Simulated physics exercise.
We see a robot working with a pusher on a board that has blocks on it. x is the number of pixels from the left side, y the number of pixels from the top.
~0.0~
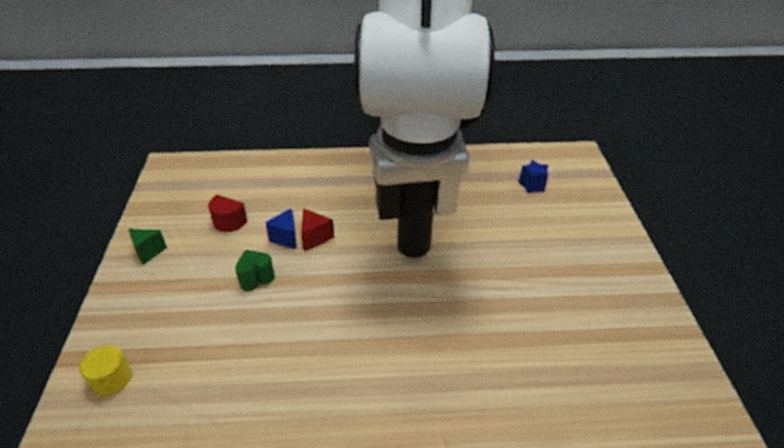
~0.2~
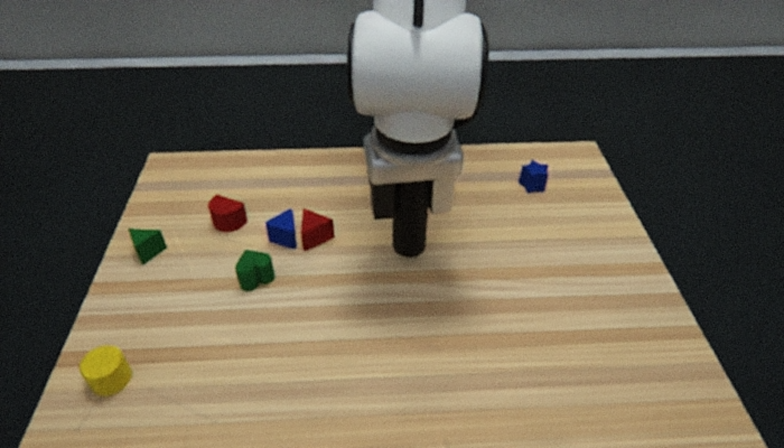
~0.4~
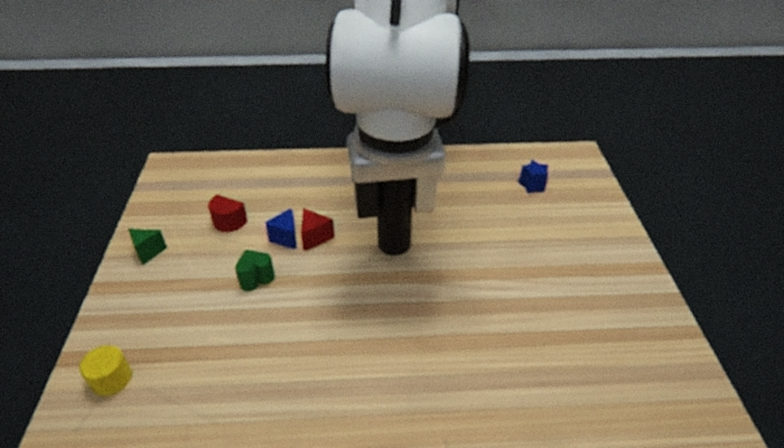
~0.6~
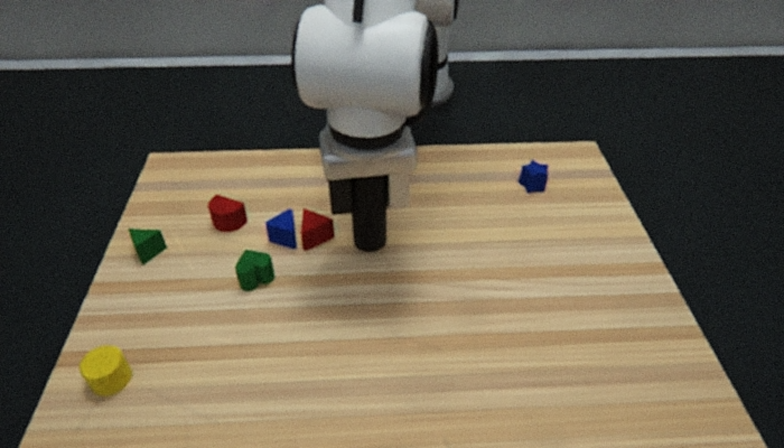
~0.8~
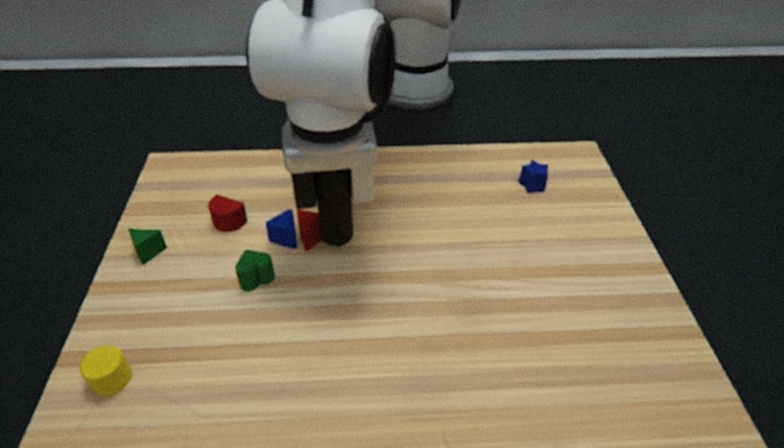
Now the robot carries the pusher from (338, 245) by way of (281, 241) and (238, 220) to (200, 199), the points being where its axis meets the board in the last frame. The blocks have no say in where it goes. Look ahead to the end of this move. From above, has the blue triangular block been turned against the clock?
Yes, that is how it ends up.
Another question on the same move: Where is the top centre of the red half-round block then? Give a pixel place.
Just about (178, 198).
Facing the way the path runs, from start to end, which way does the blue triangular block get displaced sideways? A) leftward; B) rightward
My answer is option A.
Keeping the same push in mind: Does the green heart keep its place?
Answer: Yes.
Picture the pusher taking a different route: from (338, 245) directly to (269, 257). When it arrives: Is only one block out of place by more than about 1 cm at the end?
Short answer: No.
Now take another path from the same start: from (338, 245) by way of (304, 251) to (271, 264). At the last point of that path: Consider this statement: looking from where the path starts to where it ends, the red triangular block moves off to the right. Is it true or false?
The statement is correct.
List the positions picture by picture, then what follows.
The first picture shows pusher's lower end at (414, 246); red half-round block at (223, 204); green heart at (252, 260); blue triangular block at (283, 220); red triangular block at (313, 220).
The second picture shows pusher at (409, 246); blocks still.
The third picture shows pusher at (394, 244); blocks still.
The fourth picture shows pusher at (370, 241); blocks still.
The fifth picture shows pusher at (337, 235); red half-round block at (223, 204); green heart at (252, 260); blue triangular block at (283, 220); red triangular block at (310, 219).
On the path given first. One third of the way, pusher at (278, 231); red half-round block at (220, 203); blue triangular block at (241, 214); red triangular block at (261, 209).
Two thirds of the way, pusher at (234, 210); red half-round block at (186, 198), turned 25° clockwise; blue triangular block at (207, 211), turned 30° anticlockwise; red triangular block at (214, 190), turned 25° anticlockwise.
At the end, pusher at (197, 189); red half-round block at (178, 198), turned 15° clockwise; green heart still; blue triangular block at (204, 212), turned 40° anticlockwise; red triangular block at (180, 170).
